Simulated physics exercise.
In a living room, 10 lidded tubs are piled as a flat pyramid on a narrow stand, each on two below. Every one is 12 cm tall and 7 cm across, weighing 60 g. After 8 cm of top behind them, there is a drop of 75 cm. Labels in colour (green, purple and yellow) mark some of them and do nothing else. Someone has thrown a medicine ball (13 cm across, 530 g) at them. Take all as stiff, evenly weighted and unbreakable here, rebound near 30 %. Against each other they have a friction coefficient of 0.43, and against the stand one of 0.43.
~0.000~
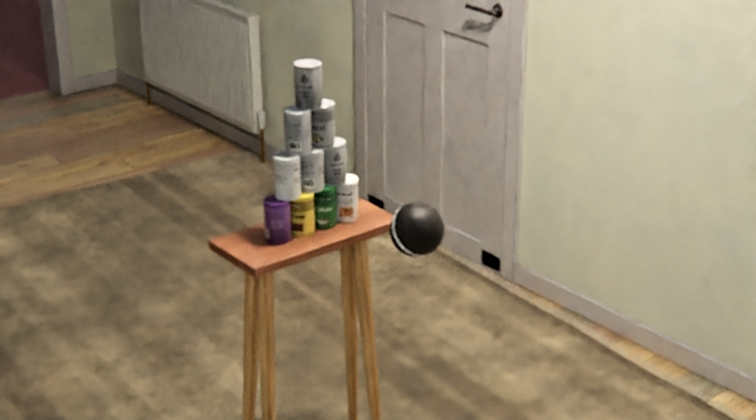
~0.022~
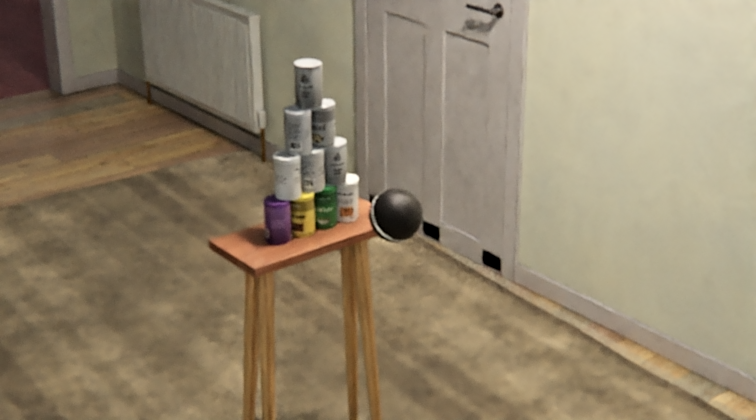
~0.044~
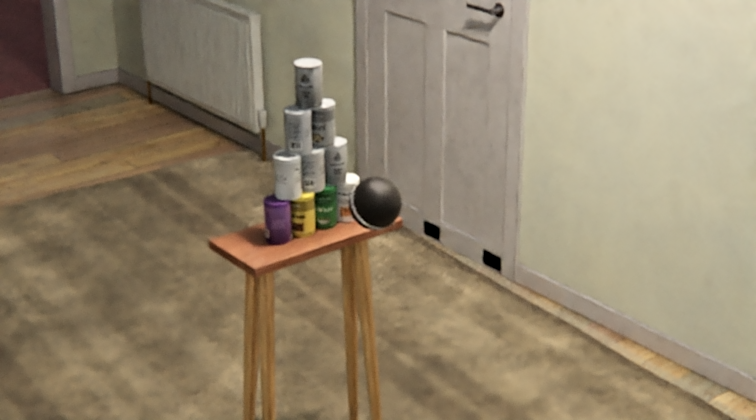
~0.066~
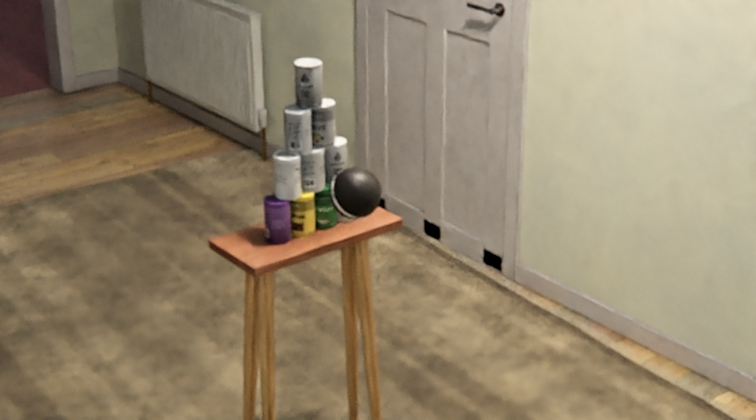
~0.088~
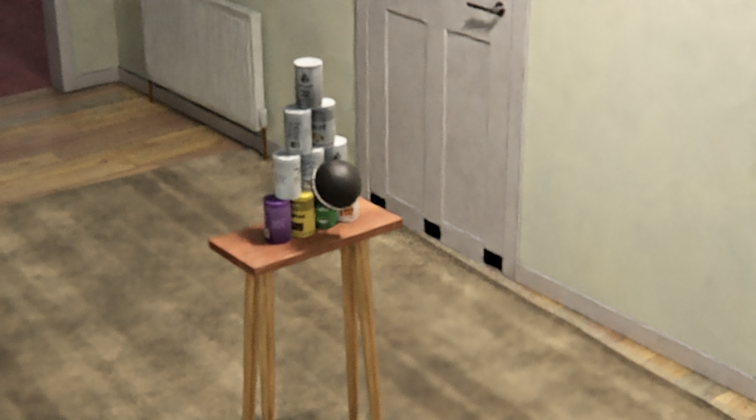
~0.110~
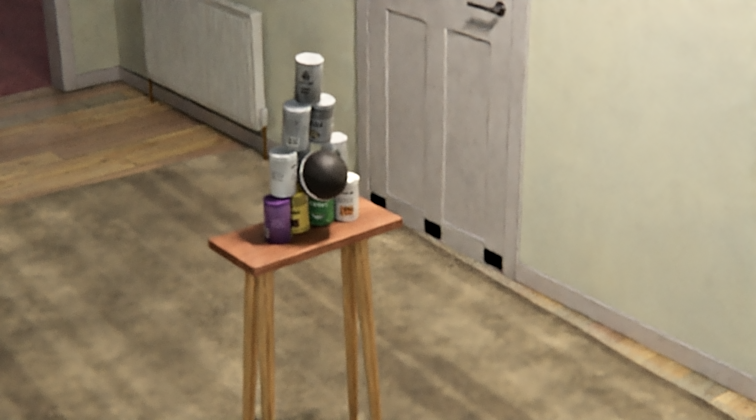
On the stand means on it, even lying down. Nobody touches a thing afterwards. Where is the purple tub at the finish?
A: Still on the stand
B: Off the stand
The answer is A.
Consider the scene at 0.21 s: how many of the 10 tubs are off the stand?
By then 0.
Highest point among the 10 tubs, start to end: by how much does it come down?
By about 36 cm, start to end.
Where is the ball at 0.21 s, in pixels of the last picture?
At about (286, 147).
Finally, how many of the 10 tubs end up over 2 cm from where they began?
Answer: 8.
By 0.21 s, ball still moving; none of the 10 tubs off the stand, 9 disturbed; purple tub unmoved; yellow tub tilted 30°.
By 0.40 s, ball still moving; 5 of the 10 tubs off the stand; purple tub unmoved; yellow tub tilted 72°, 26 cm lower.
By 0.65 s, ball still moving; 7 of the 10 tubs off the stand; purple tub unmoved; yellow tub on its side.
By 0.91 s, ball still moving; 8 of the 10 tubs off the stand; purple tub unmoved; yellow tub on its side.
When it is over (1.0 s), ball rolling away; 8 of the 10 tubs off the stand; purple tub unmoved; green tub on its side; yellow tub on its side. In pixels of the last frame, middles, purple tub near (277, 219), green tub near (292, 272).
